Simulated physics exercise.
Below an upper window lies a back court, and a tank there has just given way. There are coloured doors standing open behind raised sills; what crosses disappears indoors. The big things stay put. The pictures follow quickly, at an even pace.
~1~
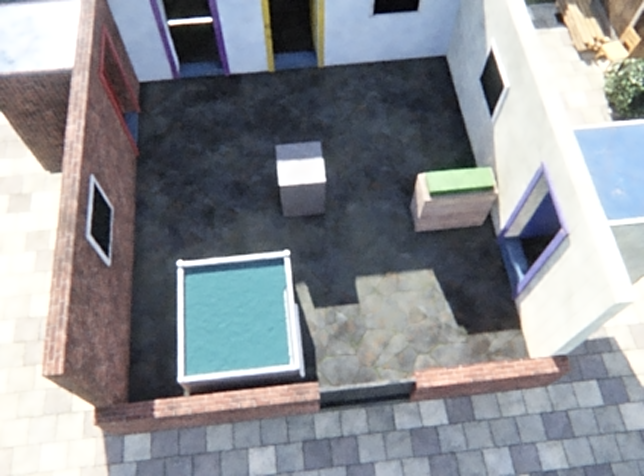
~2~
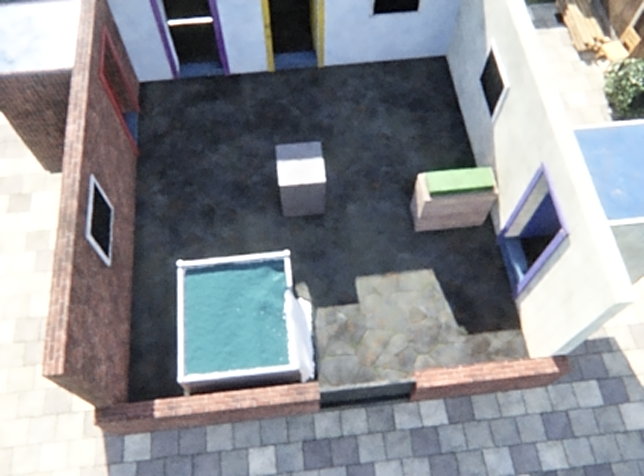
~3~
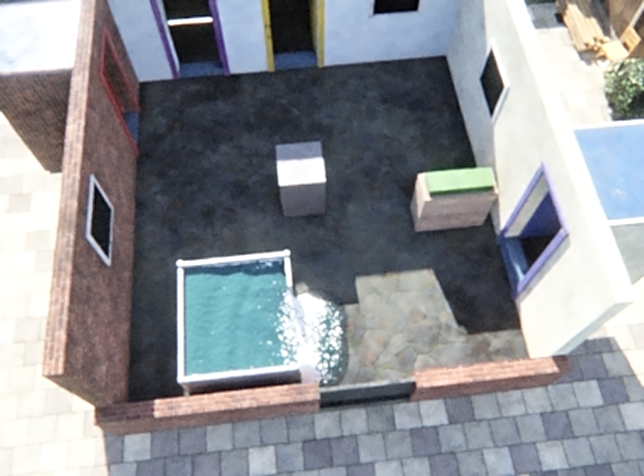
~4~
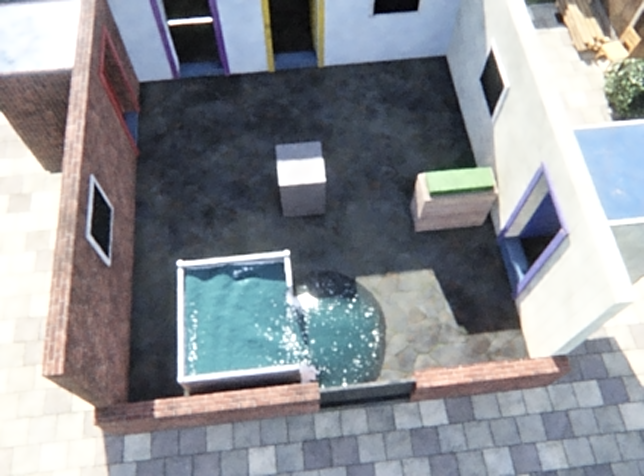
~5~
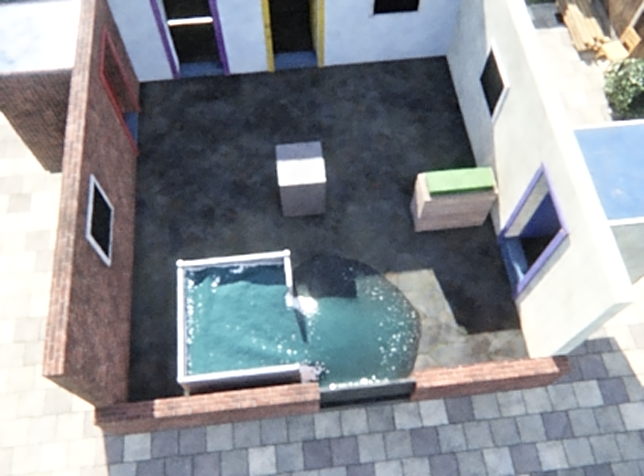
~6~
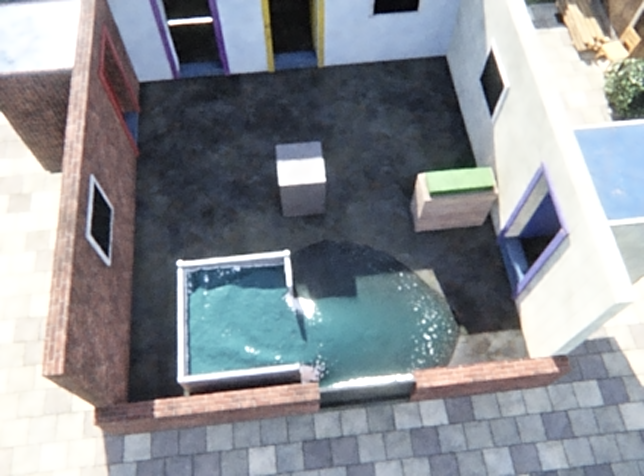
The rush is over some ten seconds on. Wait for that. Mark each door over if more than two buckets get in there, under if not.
Blue door - under; yellow door - under; red door - under; purple door - under.
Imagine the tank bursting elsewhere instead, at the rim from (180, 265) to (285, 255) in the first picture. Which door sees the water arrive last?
The blue door.
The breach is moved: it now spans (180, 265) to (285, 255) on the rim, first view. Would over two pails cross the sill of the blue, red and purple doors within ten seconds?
Taking them in turn, the blue door undershoots, the red door overshoots, and the purple door overshoots.
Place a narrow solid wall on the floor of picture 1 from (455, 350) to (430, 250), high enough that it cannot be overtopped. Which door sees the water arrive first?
The blue door.
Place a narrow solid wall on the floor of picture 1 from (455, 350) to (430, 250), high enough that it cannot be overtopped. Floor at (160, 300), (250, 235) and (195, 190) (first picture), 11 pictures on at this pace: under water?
Taking the points in turn, they are high and dry, high and dry and high and dry.
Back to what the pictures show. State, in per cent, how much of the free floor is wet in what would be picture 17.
Some 25 in a hundred.
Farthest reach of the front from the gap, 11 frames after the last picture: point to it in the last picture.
The farthest point of the front sits at (469, 168).
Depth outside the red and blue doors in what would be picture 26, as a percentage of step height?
Estimate, in order: 0 and 70 percent.
A moment on, water covers 25 % of the floor; the blue door wet at the sill, nothing in, the yellow door not reached, the red door not reached, the purple door not reached.
Next, water covers 25 % of the floor; the blue door wet at the sill, nothing in, the yellow door not reached, the red door not reached, the purple door not reached.
Then, water covers 40 % of the floor; the blue door wet at the sill, nothing in, the yellow door not reached, the red door not reached, the purple door not reached.
Later, water covers 65 % of the floor; the blue door wet at the sill, nothing in, the yellow door wet at the sill, nothing in, the red door not reached, the purple door not reached.
In the end, water covers 90 % of the floor; the blue door wet at the sill, nothing in, the yellow door wet at the sill, nothing in, the red door wet at the sill, nothing in, the purple door wet at the sill, nothing in.
